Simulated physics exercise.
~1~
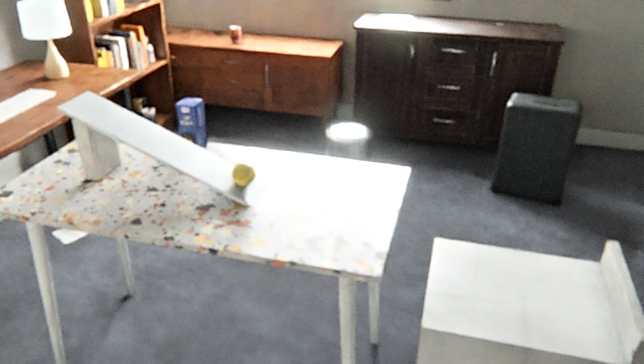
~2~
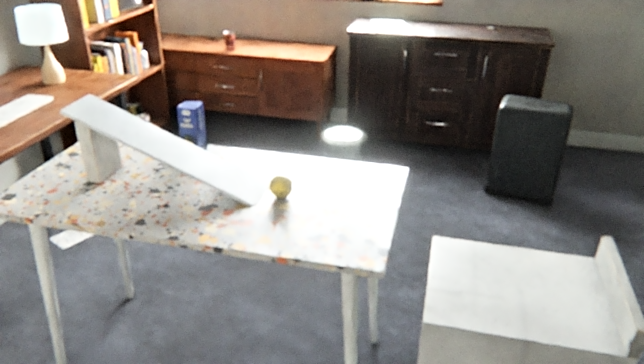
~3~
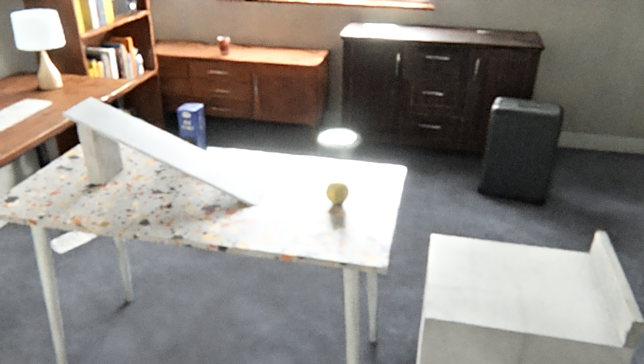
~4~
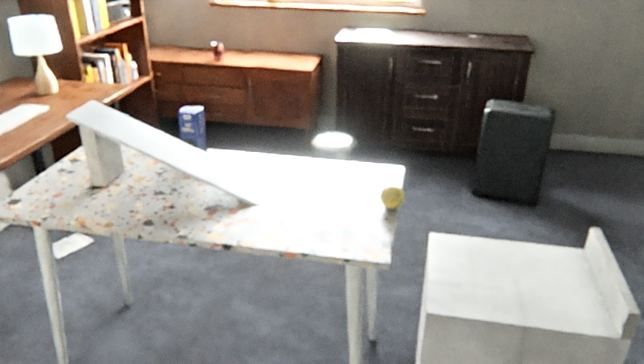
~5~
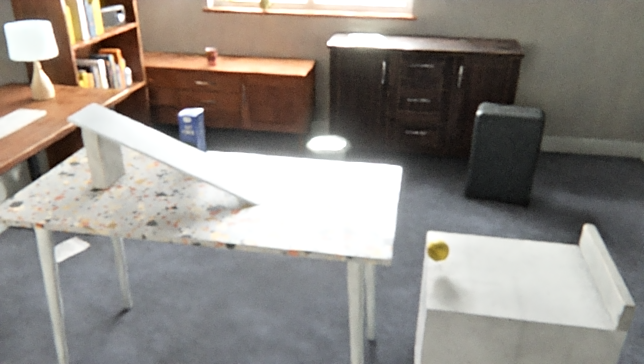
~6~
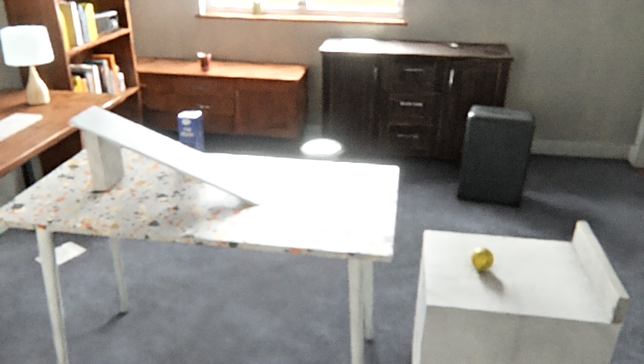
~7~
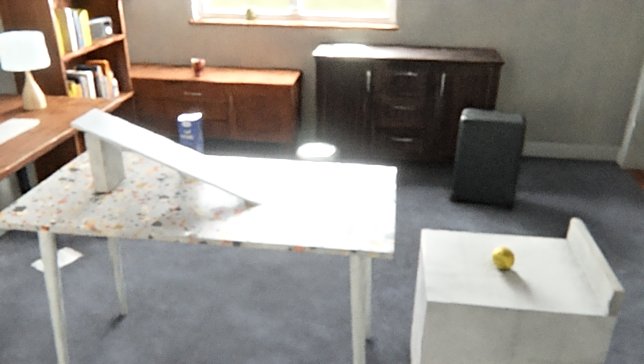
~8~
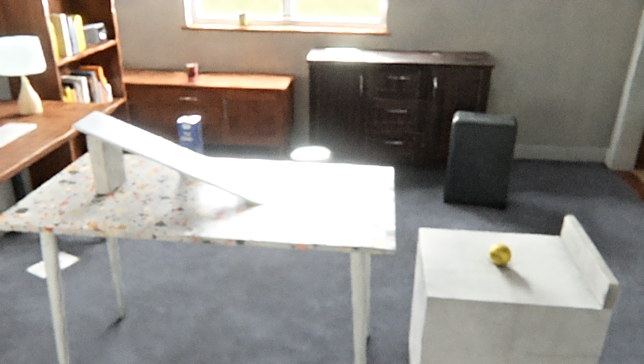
In a study, a yellow ball rolling off a speckled table, clearing a gap and settling on a lower white top.
